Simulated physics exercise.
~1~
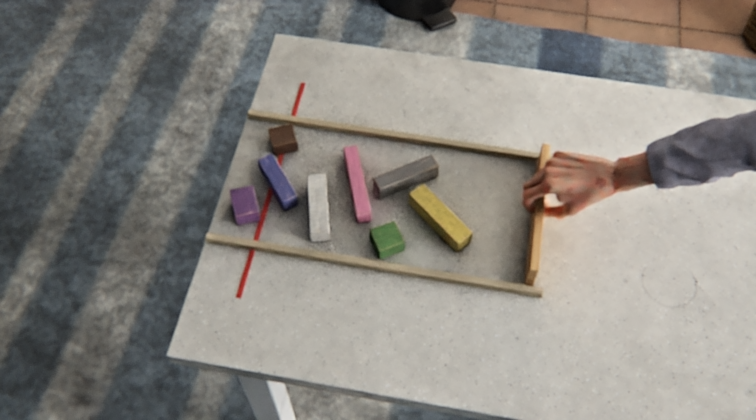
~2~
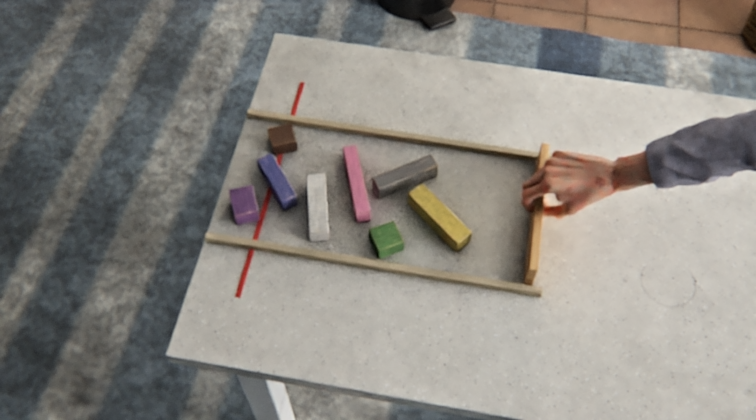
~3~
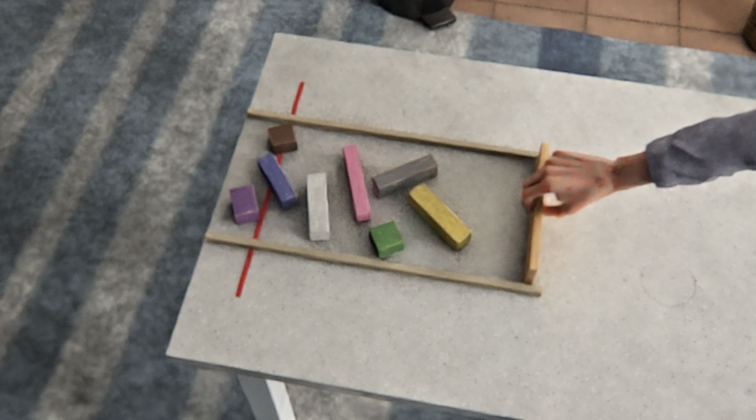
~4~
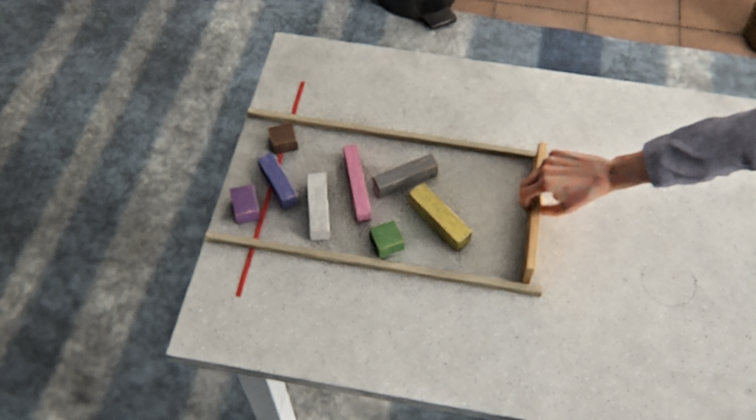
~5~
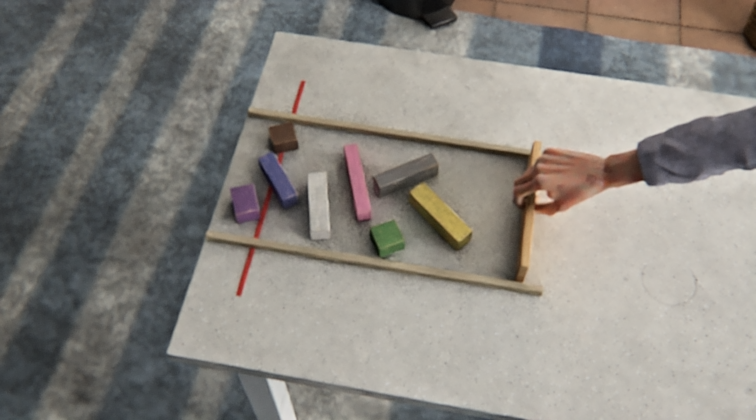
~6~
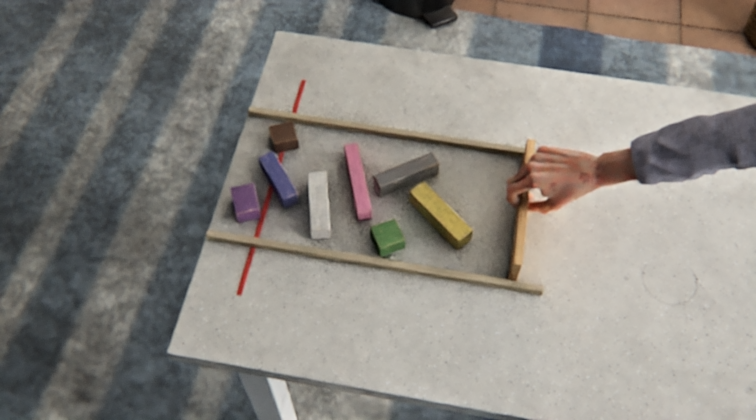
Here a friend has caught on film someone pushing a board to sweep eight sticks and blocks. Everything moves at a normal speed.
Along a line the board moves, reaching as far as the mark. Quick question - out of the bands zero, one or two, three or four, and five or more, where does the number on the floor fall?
The band is three or four.
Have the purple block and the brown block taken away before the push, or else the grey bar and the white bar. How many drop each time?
Try one: 2; try two: 0.
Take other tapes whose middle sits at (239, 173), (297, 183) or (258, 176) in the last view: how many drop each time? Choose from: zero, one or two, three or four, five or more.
In the order the places were given: At least five, 1 or 2, five or over.
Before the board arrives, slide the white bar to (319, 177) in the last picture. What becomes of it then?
I reckon from there it drops down.
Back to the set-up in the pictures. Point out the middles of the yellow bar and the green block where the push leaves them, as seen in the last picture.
The yellow bar ends at (261, 183) and the green block at (229, 217).
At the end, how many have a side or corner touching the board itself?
It adds up to 2.
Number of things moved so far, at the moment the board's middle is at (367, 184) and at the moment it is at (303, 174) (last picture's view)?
Counts: 6 and 8.
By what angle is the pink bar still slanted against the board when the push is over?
I'd put it at about 25°.
Early on, none off yet; purple block at rest near (246, 203); brown block at rest near (284, 137); blue bar at rest near (279, 179).
A while later, none off yet; purple block at rest near (246, 203); brown block at rest near (284, 137); blue bar moving near (275, 180).
Further along, none off yet; purple block leaning a little near (204, 200); brown block moving near (280, 132); blue bar travelled about its own width near (232, 175).
Finally, the number that fall off is three or four; lost, white bar, blue bar and purple block.
